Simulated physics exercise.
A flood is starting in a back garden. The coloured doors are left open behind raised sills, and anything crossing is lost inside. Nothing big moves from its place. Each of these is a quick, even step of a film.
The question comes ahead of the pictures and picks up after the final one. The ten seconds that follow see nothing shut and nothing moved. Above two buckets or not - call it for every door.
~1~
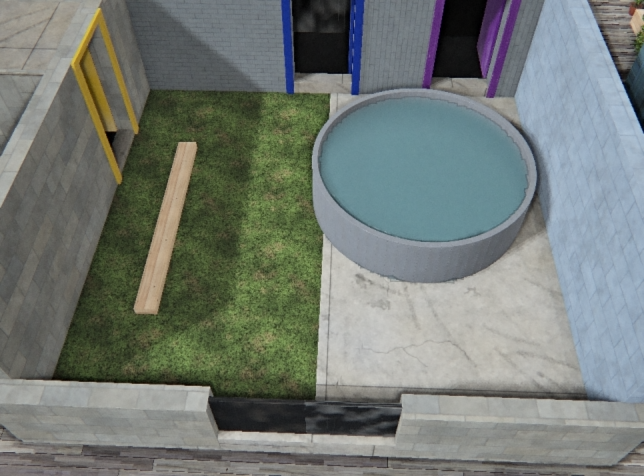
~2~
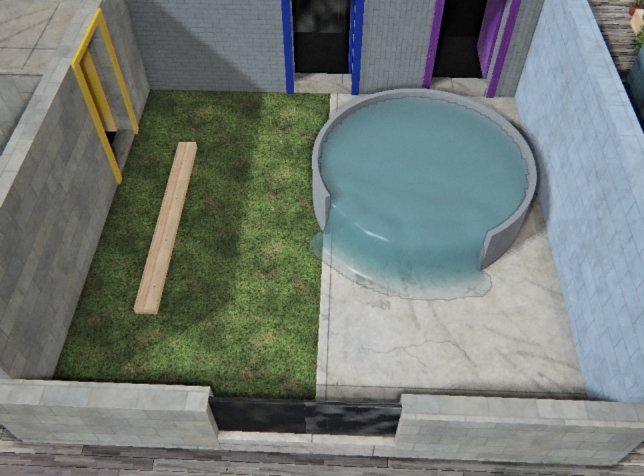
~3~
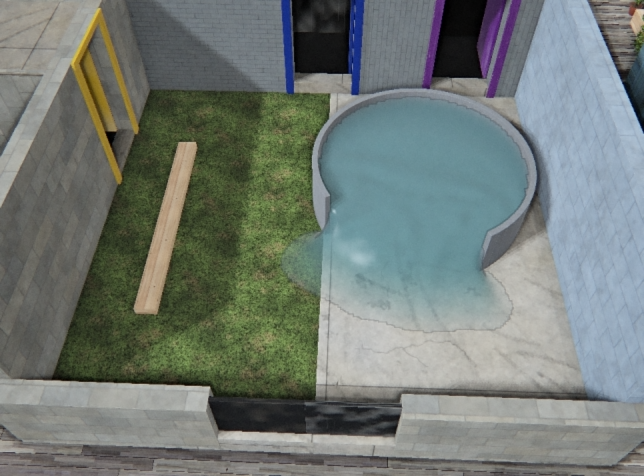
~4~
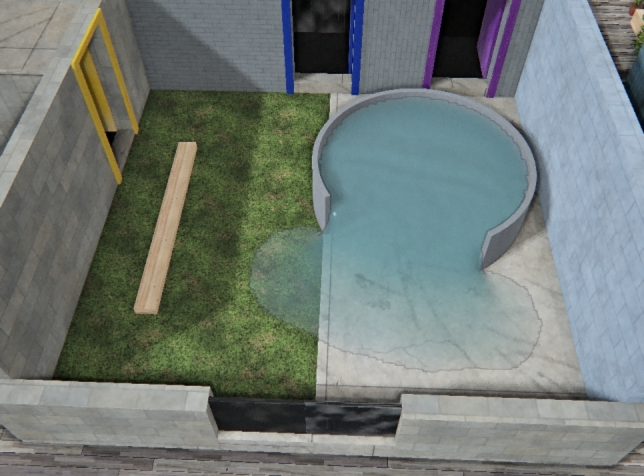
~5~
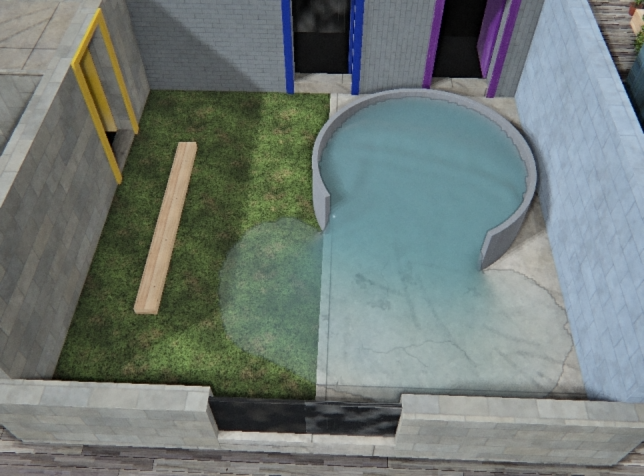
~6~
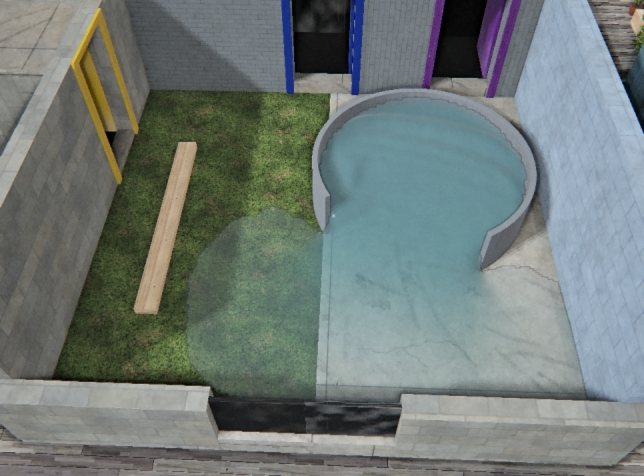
Blue door: Not above two buckets; purple door: Not above two buckets; yellow door: Above two buckets.
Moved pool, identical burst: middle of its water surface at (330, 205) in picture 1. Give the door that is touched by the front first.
First: The yellow one.
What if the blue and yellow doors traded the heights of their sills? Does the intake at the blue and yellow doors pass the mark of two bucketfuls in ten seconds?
My reading: Blue lets more in, yellow takes less.
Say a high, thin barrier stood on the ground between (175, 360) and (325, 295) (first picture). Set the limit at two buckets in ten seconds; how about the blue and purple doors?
Result - blue doesn't reach it, purple doesn't reach it.
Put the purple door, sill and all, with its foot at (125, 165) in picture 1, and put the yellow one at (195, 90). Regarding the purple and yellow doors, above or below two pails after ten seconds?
Note: Purple remains short of it; yellow crosses the line.
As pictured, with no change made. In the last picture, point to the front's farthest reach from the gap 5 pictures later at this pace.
Close to (111, 411), I think.
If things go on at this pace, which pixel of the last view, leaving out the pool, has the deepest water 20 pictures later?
It should be close to (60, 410).
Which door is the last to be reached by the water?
Answer is the door marked blue.
A moment on, water covers 40 % of the floor; the blue door not reached, the purple door not reached, the yellow door not reached.
Next, water covers 45 % of the floor; the blue door not reached, the purple door not reached, the yellow door not reached.
Then, water covers 60 % of the floor; the blue door not reached, the purple door not reached, the yellow door not reached.
Later, water covers 100 % of the floor; the blue door wet at the sill, nothing in, the purple door wet at the sill, nothing in, the yellow door under two buckets in.
In the end, water covers 100 % of the floor; the blue door wet at the sill, nothing in, the purple door wet at the sill, nothing in, the yellow door over two buckets in.
